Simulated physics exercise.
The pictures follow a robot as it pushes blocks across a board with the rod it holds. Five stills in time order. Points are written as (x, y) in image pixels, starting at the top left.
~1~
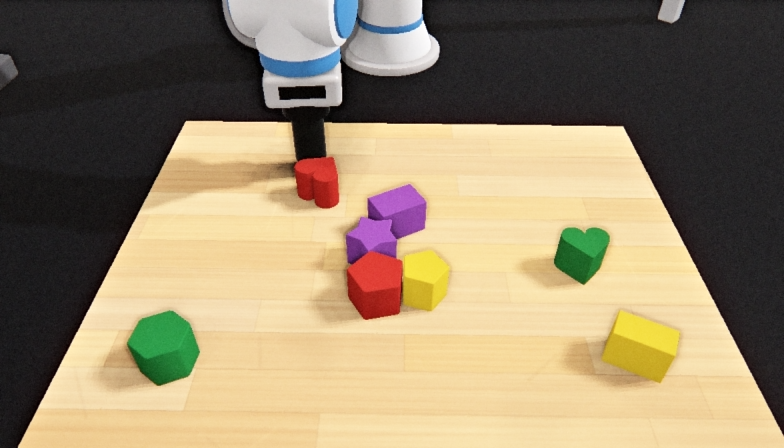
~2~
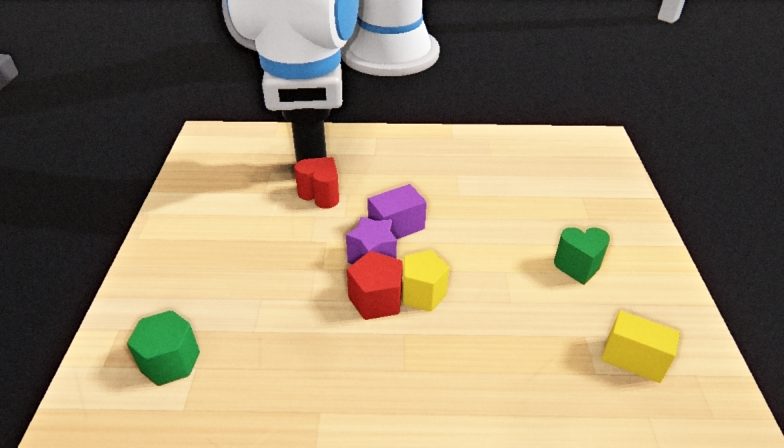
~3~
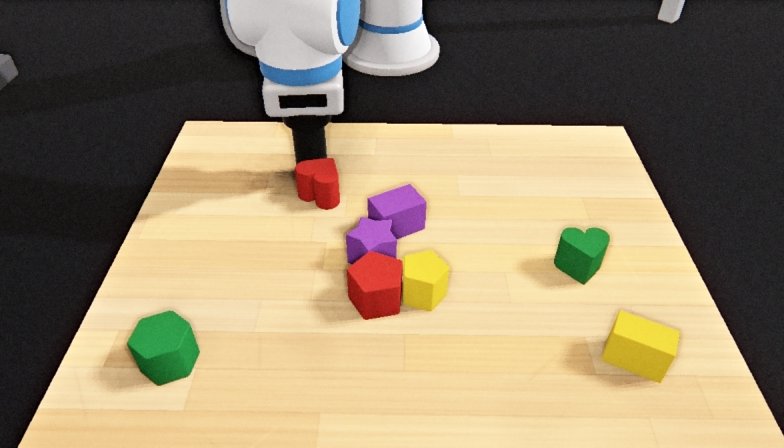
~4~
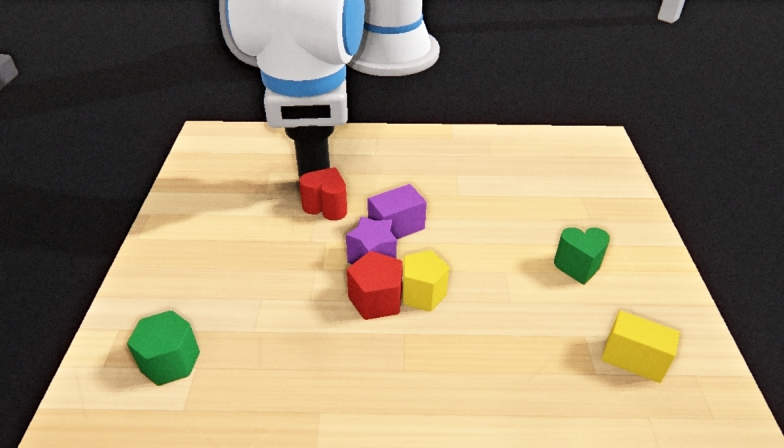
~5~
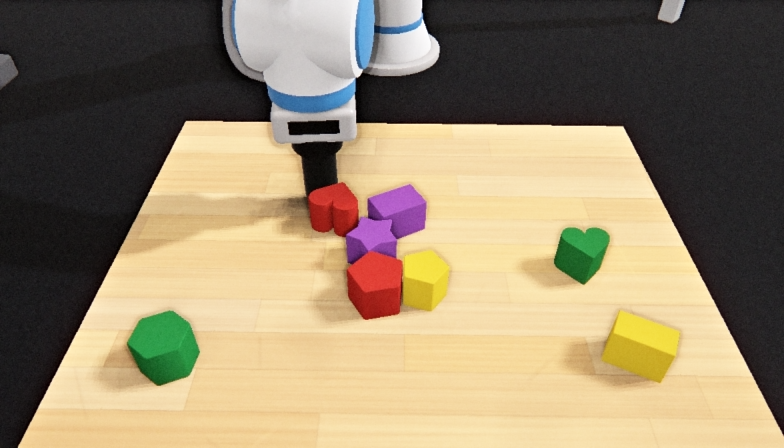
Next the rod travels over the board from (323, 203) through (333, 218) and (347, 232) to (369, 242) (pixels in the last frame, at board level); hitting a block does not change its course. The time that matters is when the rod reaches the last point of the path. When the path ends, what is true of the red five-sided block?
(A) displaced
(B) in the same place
Correct choice: A.
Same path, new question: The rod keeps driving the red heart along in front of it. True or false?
This is true.
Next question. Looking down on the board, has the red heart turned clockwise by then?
Short answer: No.
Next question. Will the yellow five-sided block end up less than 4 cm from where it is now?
Yes - that is the case.
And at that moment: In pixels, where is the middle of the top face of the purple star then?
I'd say the purple star ends with its top centre at (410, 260).
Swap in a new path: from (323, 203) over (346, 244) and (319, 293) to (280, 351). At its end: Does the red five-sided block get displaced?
Going by the path, yes.
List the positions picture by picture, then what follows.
In the first frame, rod tip at (311, 158); block tops, red heart at (318, 167); purple star at (373, 231); red five-sided block at (376, 271); purple oblong at (397, 199); yellow five-sided block at (425, 266).
In the second frame, rod at (312, 160); blocks unchanged.
In the third frame, rod at (312, 167); red heart at (319, 169).
In the fourth frame, rod at (315, 178); red heart at (324, 180).
In the fifth frame, rod at (322, 194); red heart at (334, 196); purple star at (373, 231); red five-sided block at (376, 271); purple oblong at (397, 199); yellow five-sided block at (425, 266).
The first path, step by step. Halfway along, rod at (338, 216); red heart at (359, 217), turned 20° anticlockwise; purple star at (388, 241), turned 45° clockwise; red five-sided block at (377, 274).
At the end, rod at (368, 232); red heart at (393, 234), turned 25° anticlockwise; purple star at (410, 260), turned 60° clockwise; red five-sided block at (380, 291), turned 20° clockwise; purple oblong at (405, 198), turned 15° anticlockwise; yellow five-sided block at (442, 283).
